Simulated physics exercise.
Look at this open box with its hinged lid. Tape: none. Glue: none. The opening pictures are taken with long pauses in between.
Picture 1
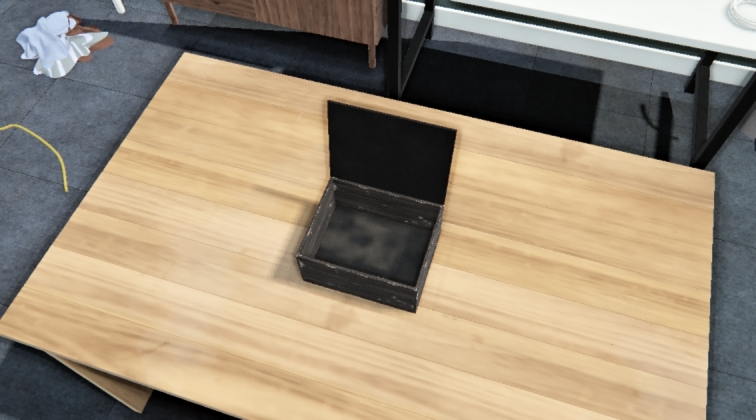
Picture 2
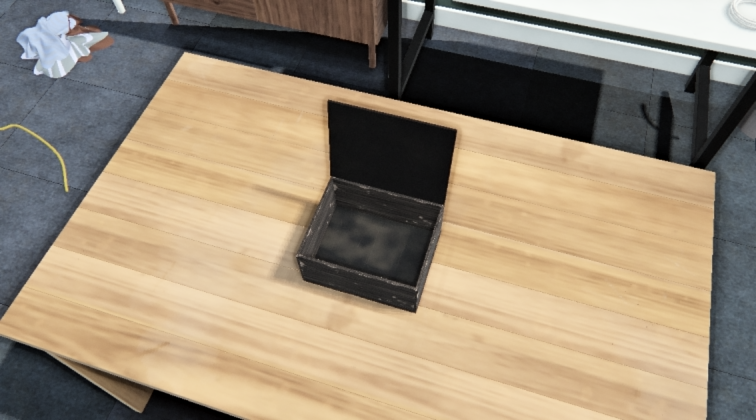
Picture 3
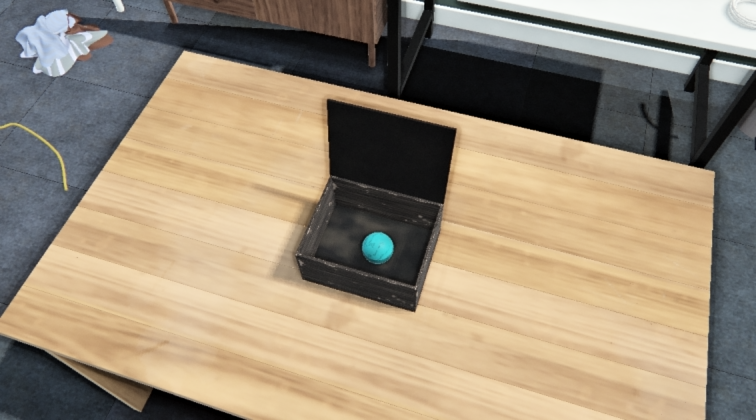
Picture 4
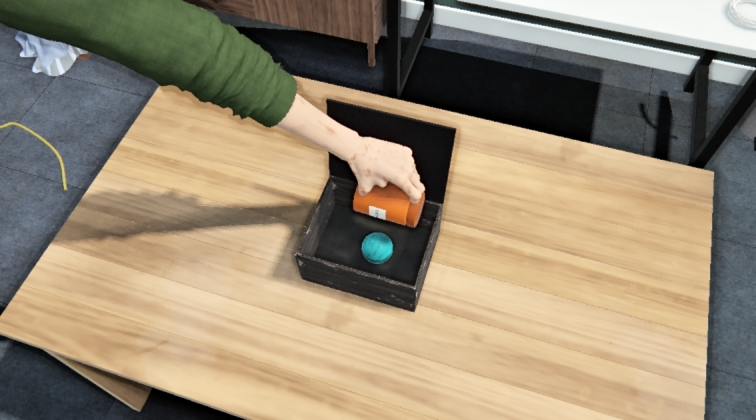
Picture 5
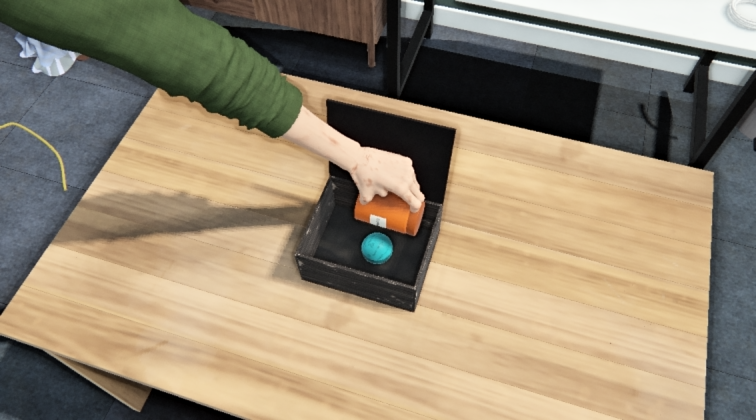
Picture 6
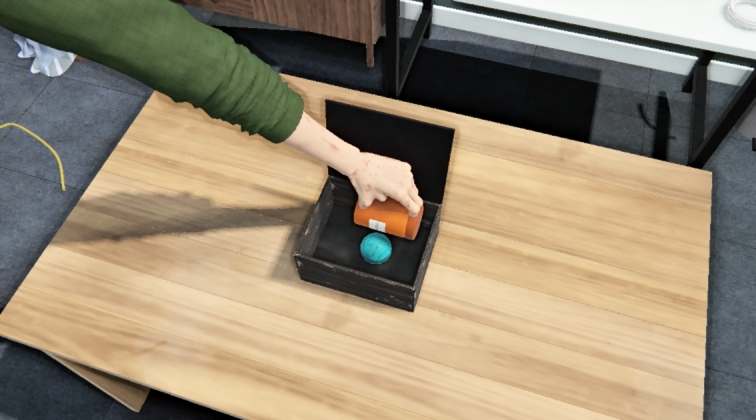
At first, a dark box with its hinged lid open sits empty on a wooden table, and then a turquoise ball is inside it. A hand in a green sleeve then holds an orange jar on its side above the box's interior and lowers it slightly behind the ball, still gripping it.
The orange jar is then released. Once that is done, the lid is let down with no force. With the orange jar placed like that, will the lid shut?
Yes.
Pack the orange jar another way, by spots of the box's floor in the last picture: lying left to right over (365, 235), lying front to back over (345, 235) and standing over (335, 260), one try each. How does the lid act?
The lid does shut the first time, does shut the second time and won't shut the third time.
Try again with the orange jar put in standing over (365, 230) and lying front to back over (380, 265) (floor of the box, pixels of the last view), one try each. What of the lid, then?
The first time it cannot come down, the second time it seals the box.
Then, 0.60 s past the last view, orange jar displaced about its own width near (383, 226); turquoise ball displaced about its own width.
Then, 1.50 s past the last view, lid 66° above the rim; orange jar displaced about its own width near (382, 227); turquoise ball displaced about its own width.
Then, 1.90 s past the last view, lid 19° above the rim; orange jar displaced about its own width near (382, 227); turquoise ball displaced about its own width.
Finally, lid shut; moved from the start, orange jar and turquoise ball. Final places as the last picture's camera would see them, orange jar near (382, 227).
